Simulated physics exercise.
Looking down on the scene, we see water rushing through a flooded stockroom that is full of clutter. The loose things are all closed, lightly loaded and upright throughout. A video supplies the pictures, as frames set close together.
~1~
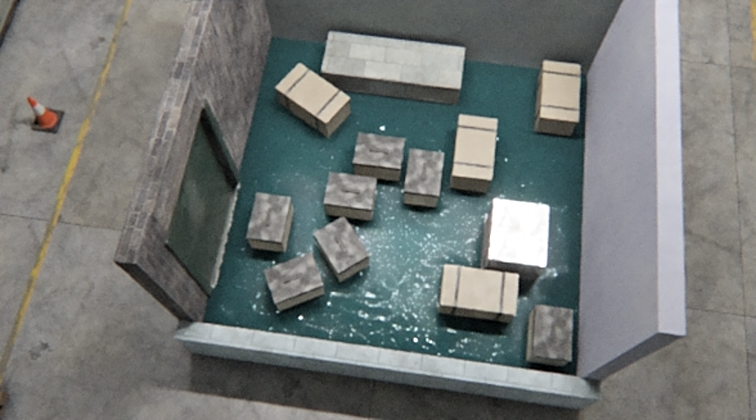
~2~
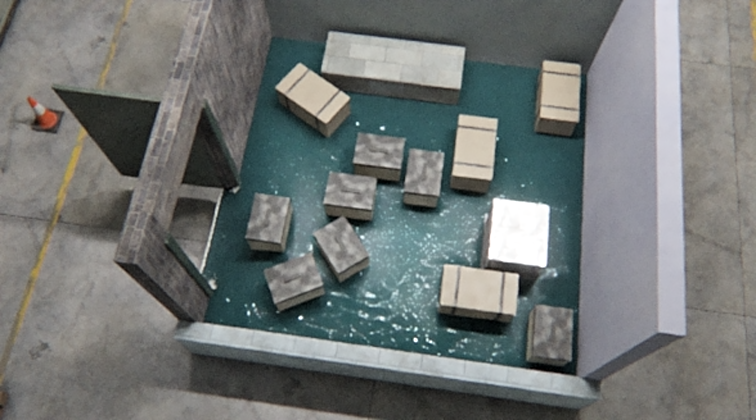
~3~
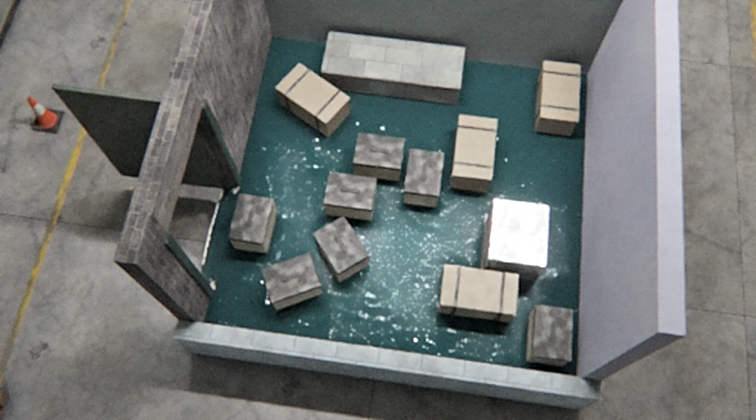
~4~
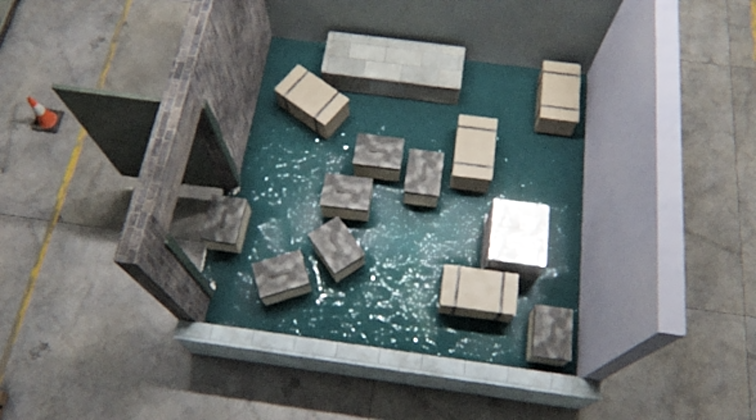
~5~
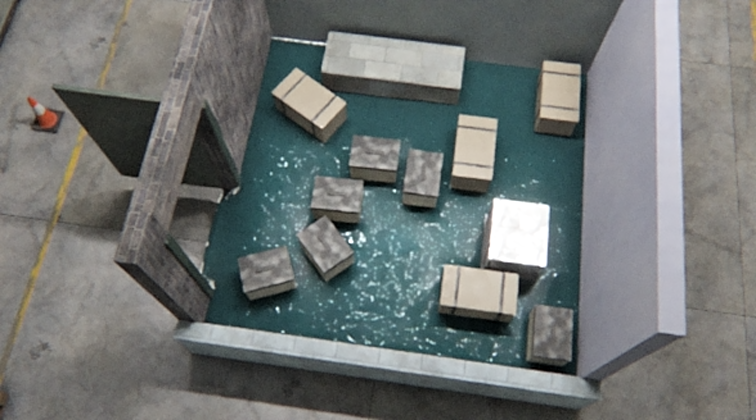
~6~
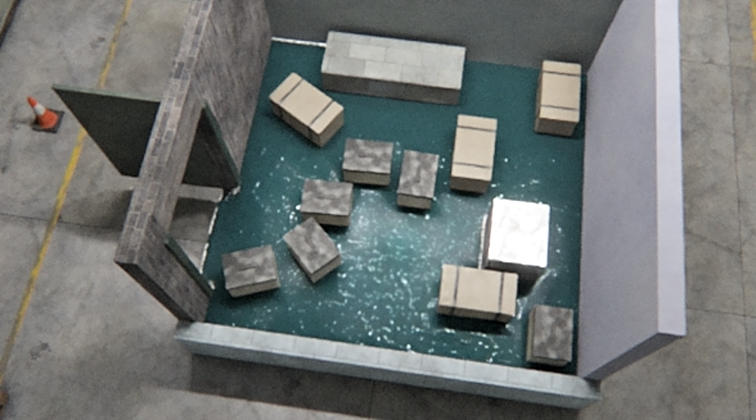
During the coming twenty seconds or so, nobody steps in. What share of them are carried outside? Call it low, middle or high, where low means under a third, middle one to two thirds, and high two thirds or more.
High.
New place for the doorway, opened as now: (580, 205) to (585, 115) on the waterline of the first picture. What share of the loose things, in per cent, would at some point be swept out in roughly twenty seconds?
Estimated share: Around 70 %.
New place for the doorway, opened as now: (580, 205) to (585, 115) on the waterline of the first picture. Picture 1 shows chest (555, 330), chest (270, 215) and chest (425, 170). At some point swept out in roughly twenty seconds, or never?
Same order as asked: Exits, never leaves, exits.
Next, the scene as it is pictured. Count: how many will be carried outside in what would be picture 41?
8.
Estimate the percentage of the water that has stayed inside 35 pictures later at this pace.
My figure is 44 per cent.
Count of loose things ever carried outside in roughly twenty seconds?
That adds up to 9.
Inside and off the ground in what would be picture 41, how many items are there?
The answer is 3.
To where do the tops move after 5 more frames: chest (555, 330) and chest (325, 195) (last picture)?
The first top is close to (528, 335) and the second close to (251, 213).
A moment on, 2 of 11 are out; 9 afloat.
Next, 6 of 11 are out; 5 afloat.
Later, 8 of 11 are out; 3 afloat.
In the end, 9 of 11 are out; 2 afloat.
